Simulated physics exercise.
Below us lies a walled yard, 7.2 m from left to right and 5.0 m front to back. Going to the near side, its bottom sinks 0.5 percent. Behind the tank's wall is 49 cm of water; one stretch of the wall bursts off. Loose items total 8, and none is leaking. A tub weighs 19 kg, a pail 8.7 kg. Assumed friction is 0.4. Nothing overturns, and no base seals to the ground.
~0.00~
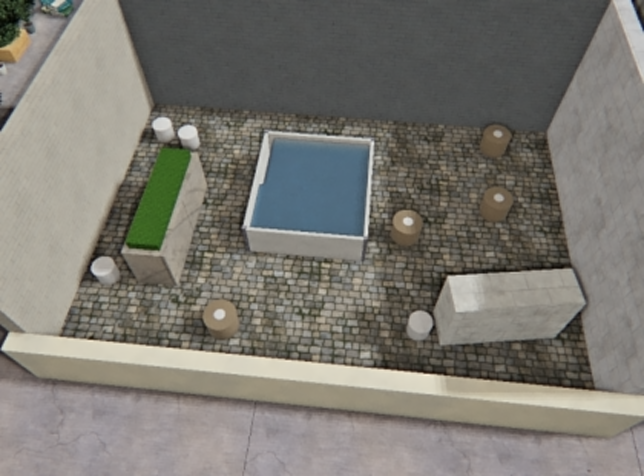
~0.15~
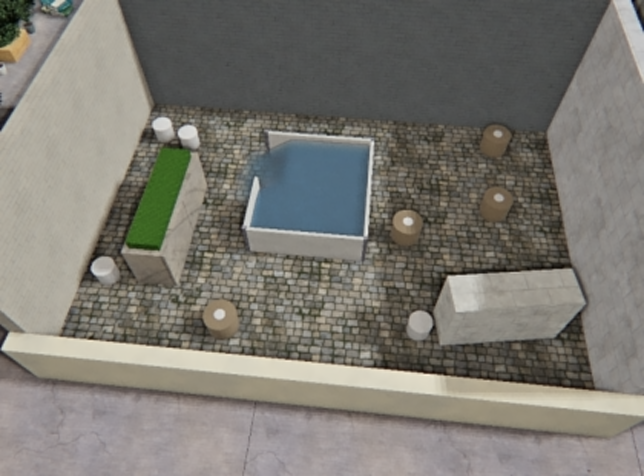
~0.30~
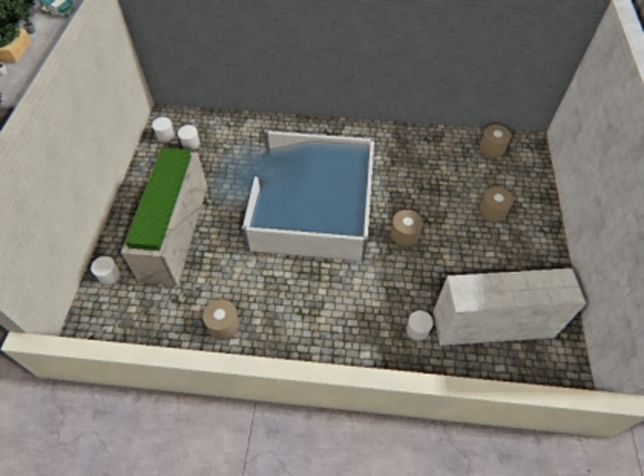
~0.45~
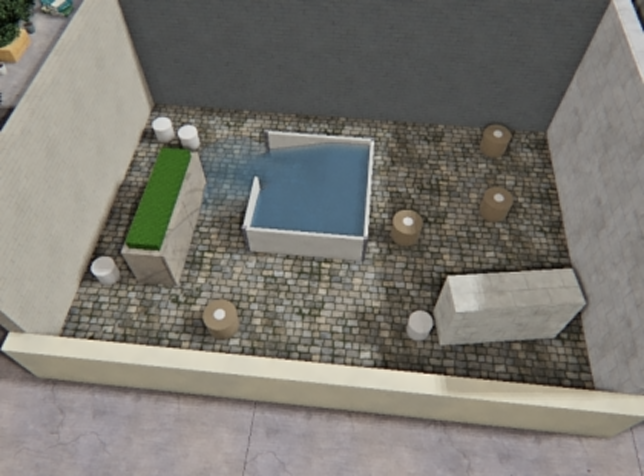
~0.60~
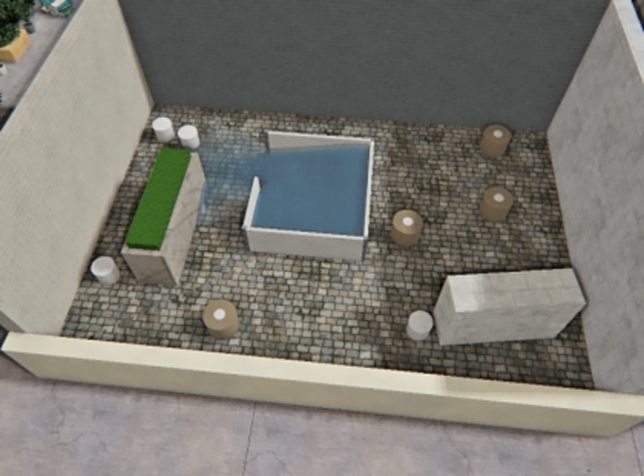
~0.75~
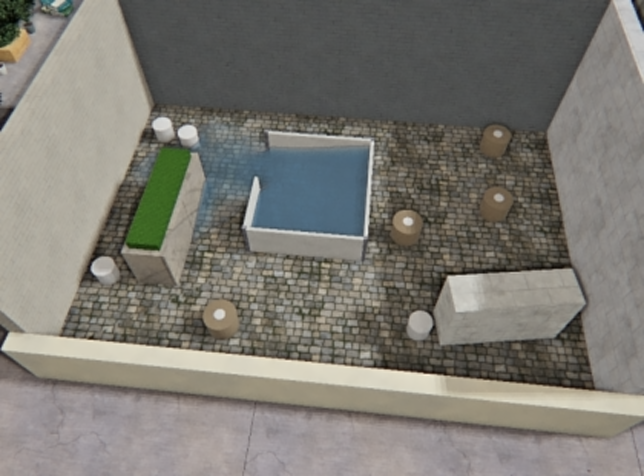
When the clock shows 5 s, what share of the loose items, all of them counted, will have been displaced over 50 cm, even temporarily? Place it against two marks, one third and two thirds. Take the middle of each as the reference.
Between the two marks.
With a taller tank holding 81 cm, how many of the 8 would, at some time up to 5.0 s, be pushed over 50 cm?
That would give 4.
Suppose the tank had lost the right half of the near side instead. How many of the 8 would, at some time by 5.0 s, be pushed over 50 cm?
Then the count would be 1.
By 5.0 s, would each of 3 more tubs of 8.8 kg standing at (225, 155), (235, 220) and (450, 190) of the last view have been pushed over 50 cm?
Result, in sequence: Above the mark / below the mark / below the mark.
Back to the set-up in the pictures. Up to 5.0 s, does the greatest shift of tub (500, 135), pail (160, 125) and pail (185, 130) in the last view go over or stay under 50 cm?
Result, in order: Undershooting / overshooting / overshooting.
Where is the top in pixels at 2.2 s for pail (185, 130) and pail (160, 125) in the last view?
Estimated pixels: (175, 99) and (160, 90).
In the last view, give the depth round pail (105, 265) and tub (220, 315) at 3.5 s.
I'd estimate 6 cm for the first and 3 cm for the second.
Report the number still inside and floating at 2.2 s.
Answer: 2.
After 1.1 s 0 of 8 are over 50 cm from their spots; 0 afloat.
After 2.2 s 2 of 8 are over 50 cm from their spots; 2 afloat.
After 3.5 s 2 of 8 are over 50 cm from their spots; 2 afloat.
After 5.0 s 3 of 8 are over 50 cm from their spots, and 3 have been at some point; 2 afloat.
